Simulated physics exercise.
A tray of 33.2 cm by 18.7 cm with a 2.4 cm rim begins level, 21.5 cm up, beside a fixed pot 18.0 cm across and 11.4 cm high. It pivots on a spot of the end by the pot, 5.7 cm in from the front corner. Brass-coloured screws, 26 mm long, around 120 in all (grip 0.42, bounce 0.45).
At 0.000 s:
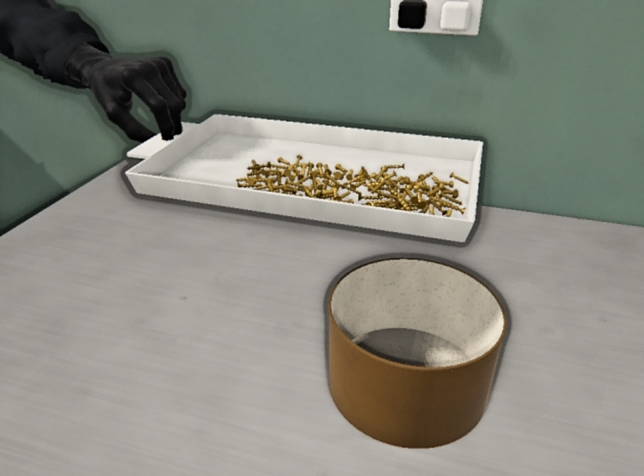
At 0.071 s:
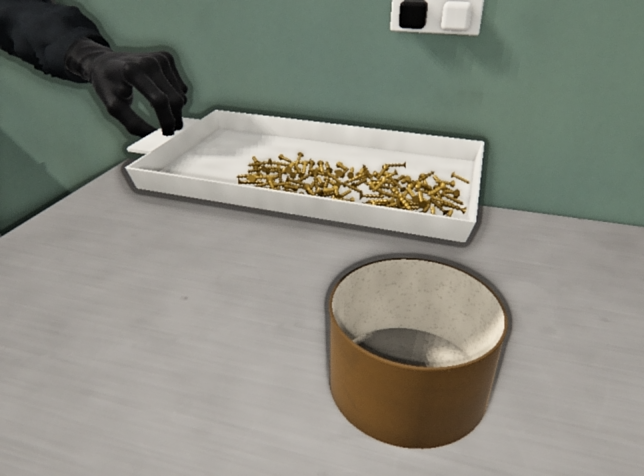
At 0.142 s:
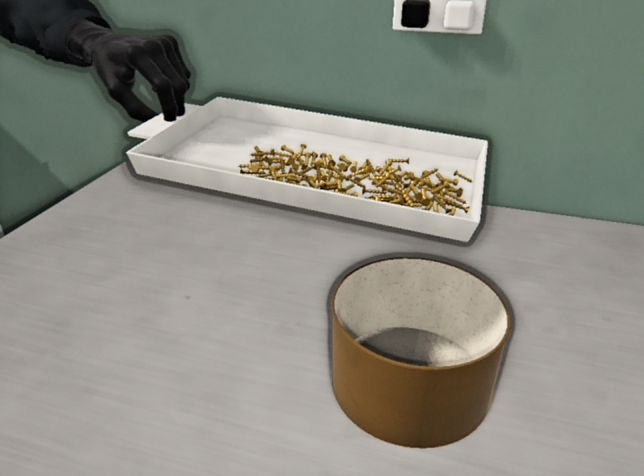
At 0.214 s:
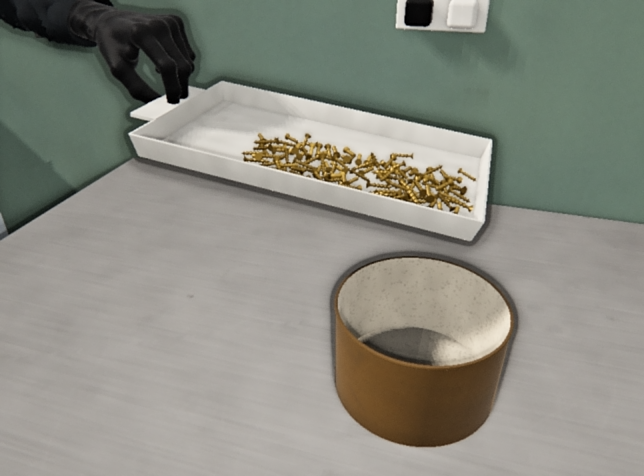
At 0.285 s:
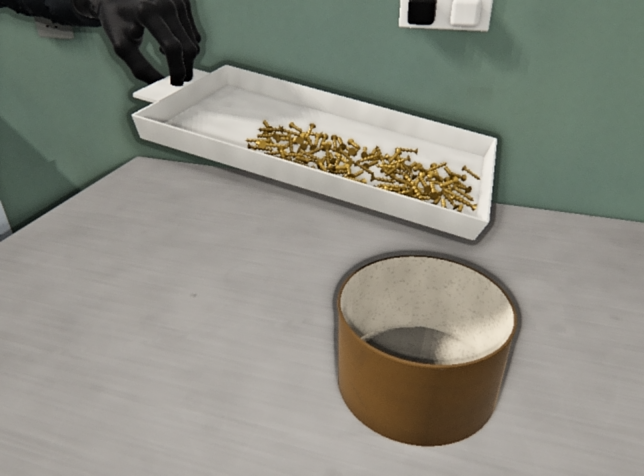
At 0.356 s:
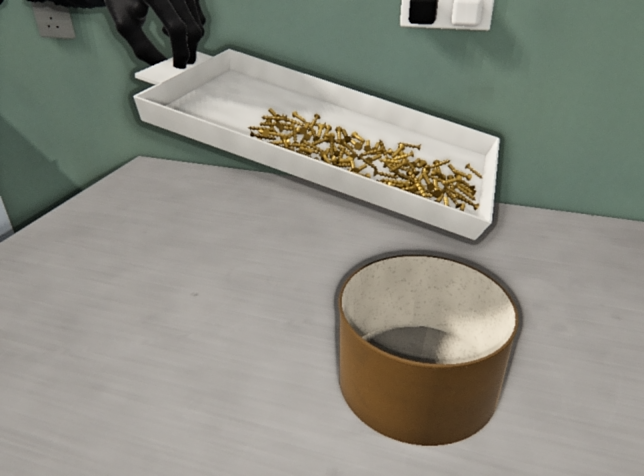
The footage shows a black-gloved hand lifting the left end of a white tray of brass-coloured screws, gradually tilting it down toward the right, while the screws barely shift and a round brown pot stays still in front.
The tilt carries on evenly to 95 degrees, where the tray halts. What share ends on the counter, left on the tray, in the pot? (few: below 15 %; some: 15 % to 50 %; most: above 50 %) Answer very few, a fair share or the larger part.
Counter: The larger part, tray: Very few, pot: A fair share.
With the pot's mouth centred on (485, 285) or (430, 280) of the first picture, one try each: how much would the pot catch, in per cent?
Some 95 and 40 per cent.
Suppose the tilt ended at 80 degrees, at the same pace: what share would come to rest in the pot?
It would be near 25 per cent.
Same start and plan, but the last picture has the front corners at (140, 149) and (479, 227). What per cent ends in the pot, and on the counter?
Pot 100, counter 0.
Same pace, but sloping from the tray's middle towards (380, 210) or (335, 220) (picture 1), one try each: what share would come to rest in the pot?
About 85 and 95 per cent.
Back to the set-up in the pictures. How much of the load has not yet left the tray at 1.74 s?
Roughly 95 per cent.
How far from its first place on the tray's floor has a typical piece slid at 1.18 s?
Roughly 9 cm.
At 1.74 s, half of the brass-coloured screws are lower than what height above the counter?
Roughly 24 cm.
After 1.18 s, tilt 51 degrees; the tray holds 100 %, the pot 0 %.
Then, at 1.74 s, tilt 77 degrees; the tray holds 95 %, the pot 0 %.
After 2.35 s, tilt 95 degrees; the tray holds 5 %, the pot 25 %.
In the end, at 3.3 s, counter 75 %, tray 0 %, pot 25 %.
